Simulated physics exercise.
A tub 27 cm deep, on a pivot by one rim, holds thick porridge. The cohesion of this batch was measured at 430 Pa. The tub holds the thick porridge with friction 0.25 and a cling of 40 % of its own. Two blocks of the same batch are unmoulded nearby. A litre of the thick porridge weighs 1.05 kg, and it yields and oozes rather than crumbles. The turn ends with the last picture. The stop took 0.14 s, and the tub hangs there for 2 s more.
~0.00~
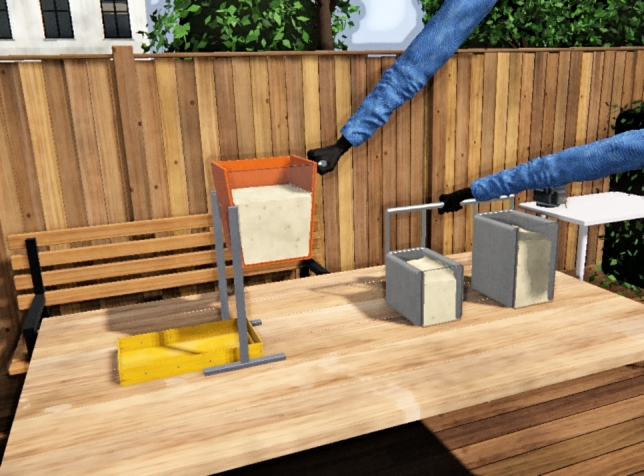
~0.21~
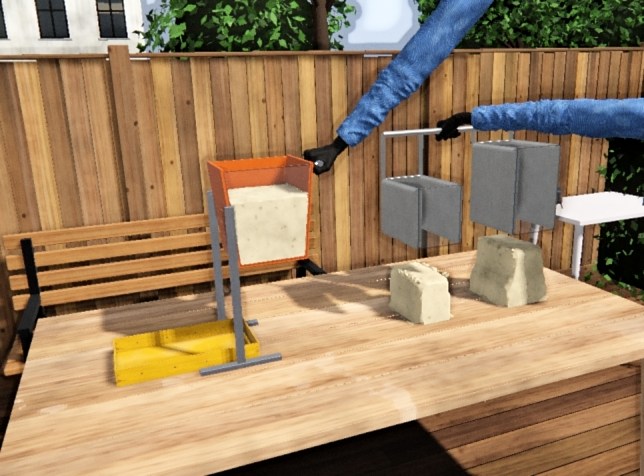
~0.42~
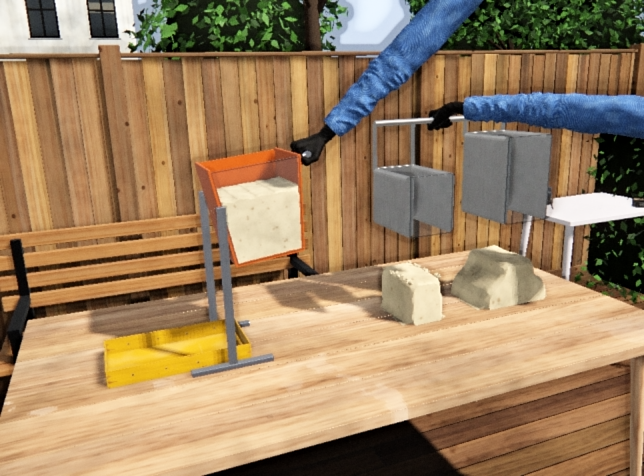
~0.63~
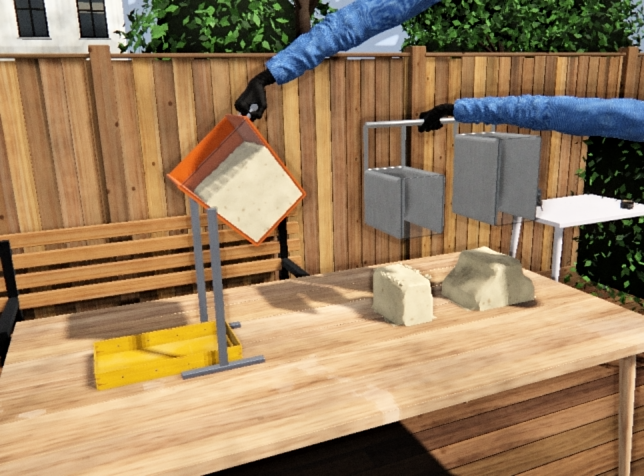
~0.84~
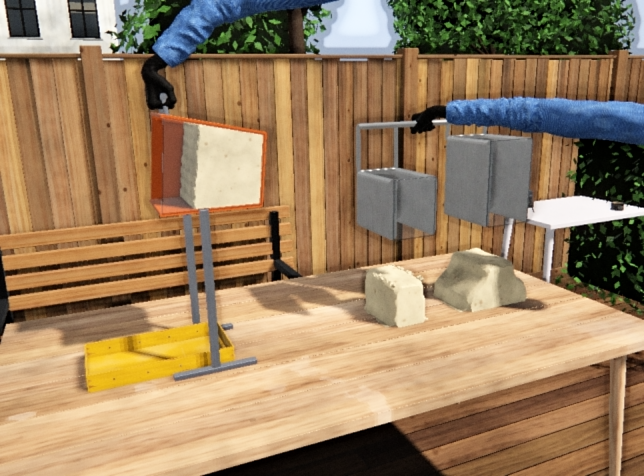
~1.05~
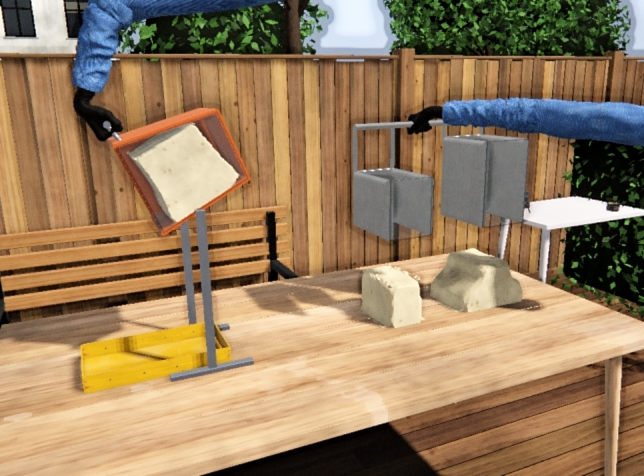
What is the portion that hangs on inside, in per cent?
Close to 0 per cent.
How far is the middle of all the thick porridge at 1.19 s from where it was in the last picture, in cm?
Some 12 cm.
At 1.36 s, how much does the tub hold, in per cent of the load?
About 0 %.
After 1.19 s, the tub is at 112 degrees and holds 63 %.
After 1.36 s, the tub is at 112 degrees and holds 0 %.
After 1.53 s, the tub is at 112 degrees and holds 0 %.
After 1.70 s, the tub is at 112 degrees and holds 0 %.
After 3.05 s, at the end, the tub is at 112 degrees and holds 0 %.
